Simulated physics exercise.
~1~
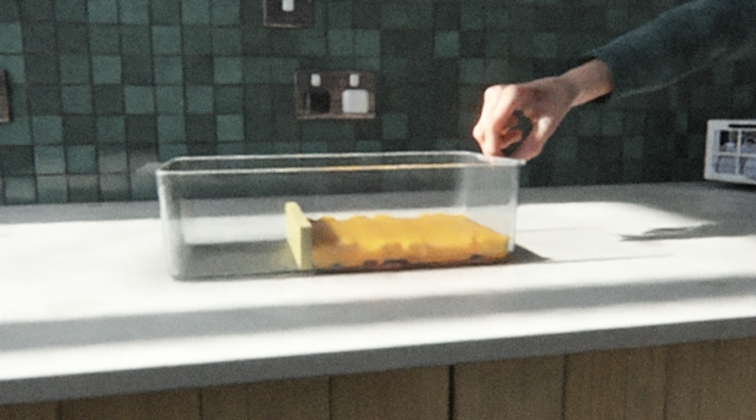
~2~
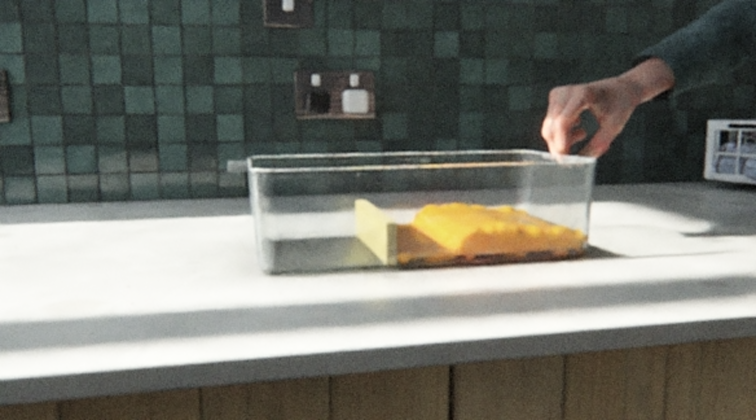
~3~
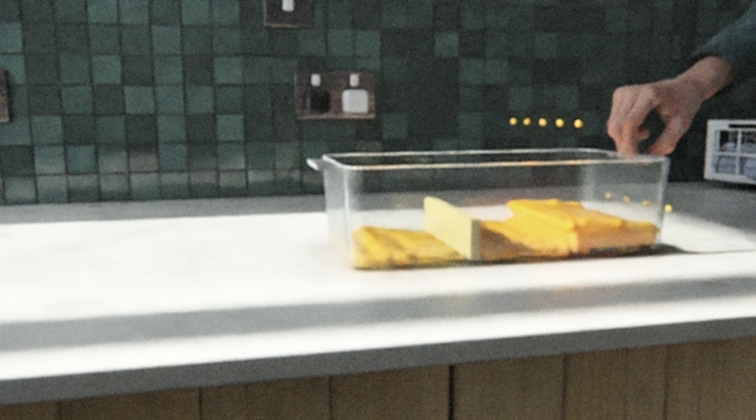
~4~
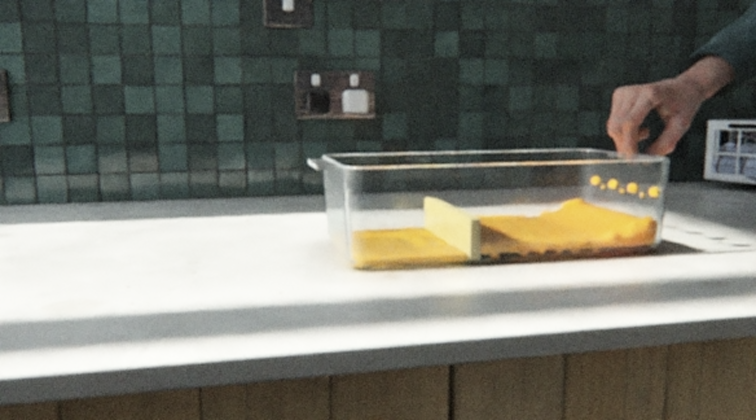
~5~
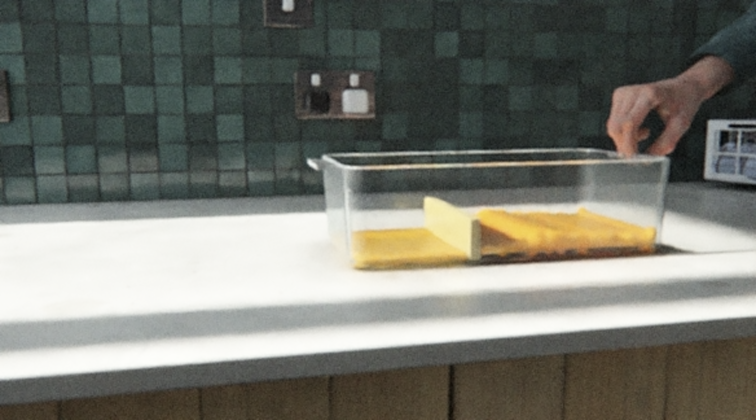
A clear oblong tub with a pale yellow divider sits on a sunlit pale counter, seen from the front against dark green tiles with sockets, wooden panels below. Orange-yellow juice lies only to the right of the divider, and a hand in a dark sleeve holds the tub's right end. The hand pulls the tub to the right, and the juice heaps up unevenly beside the divider. Some juice gets into the left side, while a few drops fly up above the right end. The tub stops and the juice settles, with a shallow layer left of the divider and more on the right.
